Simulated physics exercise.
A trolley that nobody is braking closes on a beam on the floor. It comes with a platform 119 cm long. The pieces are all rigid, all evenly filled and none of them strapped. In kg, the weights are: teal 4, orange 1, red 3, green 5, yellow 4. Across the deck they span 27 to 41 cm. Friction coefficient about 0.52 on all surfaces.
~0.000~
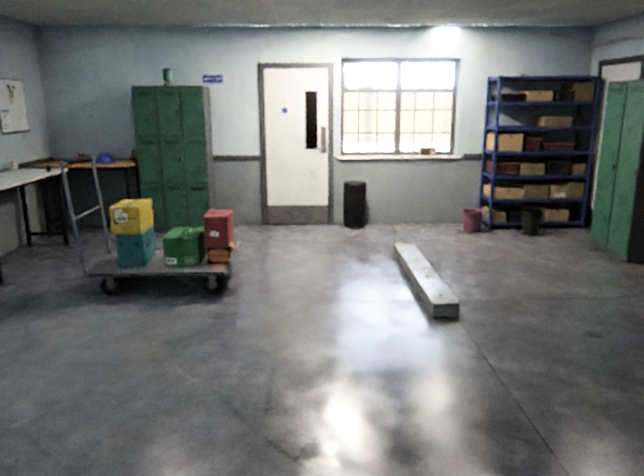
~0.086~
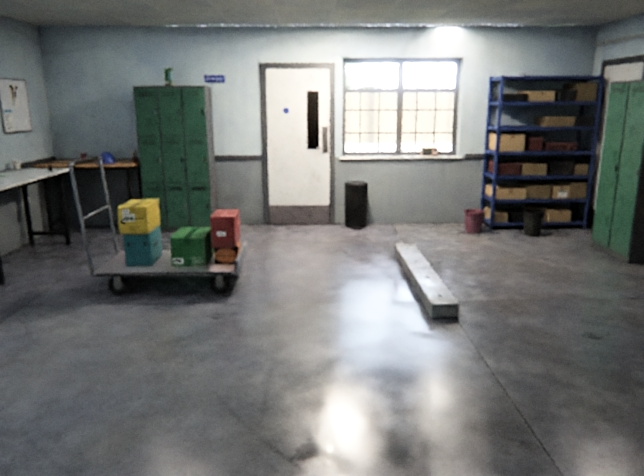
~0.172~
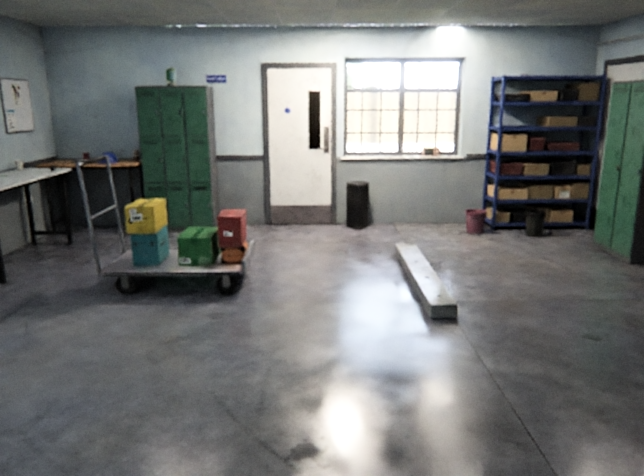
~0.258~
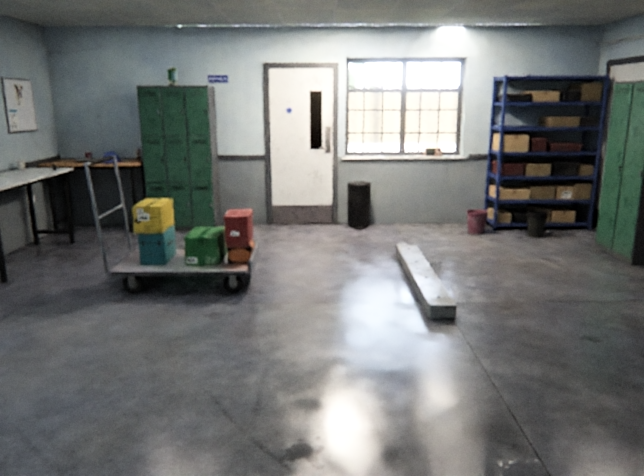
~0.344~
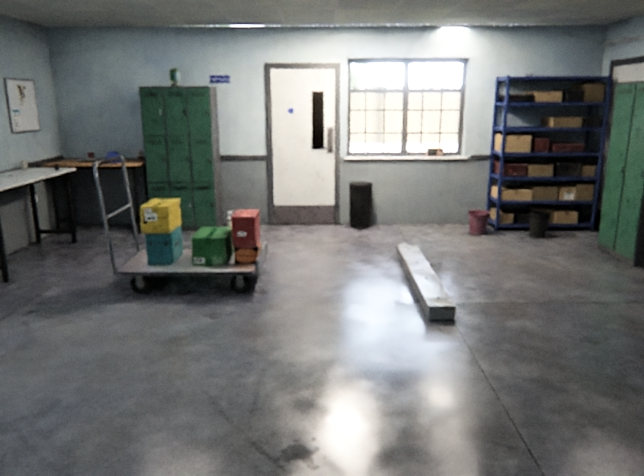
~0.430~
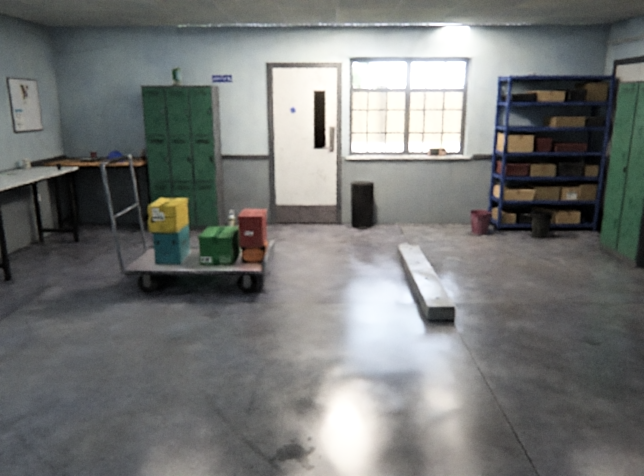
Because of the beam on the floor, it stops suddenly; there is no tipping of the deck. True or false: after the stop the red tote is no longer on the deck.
False, it remains there.
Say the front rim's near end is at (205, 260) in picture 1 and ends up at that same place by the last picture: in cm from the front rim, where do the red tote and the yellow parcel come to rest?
Red 40 past, yellow 60 behind.
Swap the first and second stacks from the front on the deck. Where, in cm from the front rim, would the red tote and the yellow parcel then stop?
The red one would rest 50 cm behind the front rim and yellow 90 cm behind it.
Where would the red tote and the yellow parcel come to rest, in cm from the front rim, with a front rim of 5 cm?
Red 10 behind, yellow 90 behind.
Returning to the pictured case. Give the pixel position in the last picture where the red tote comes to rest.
About (410, 228).
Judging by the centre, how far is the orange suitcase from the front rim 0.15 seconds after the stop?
Around 15 cm short of the front rim.
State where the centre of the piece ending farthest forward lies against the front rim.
Roughly 10 cm behind the front rim.
The wheels strike at 2.37 s.
After 2.77 s the red tote is 10 cm behind the rim, tilted 0°, near (410, 228) in the last picture's view.
After 3.17 s the red tote is 10 cm behind the rim, tilted 0°, near (410, 228) in the last picture's view.
When all is still (3.6 s), nothing is past the rim; behind it, teal toolbox, orange suitcase, red tote, green carton and yellow parcel.
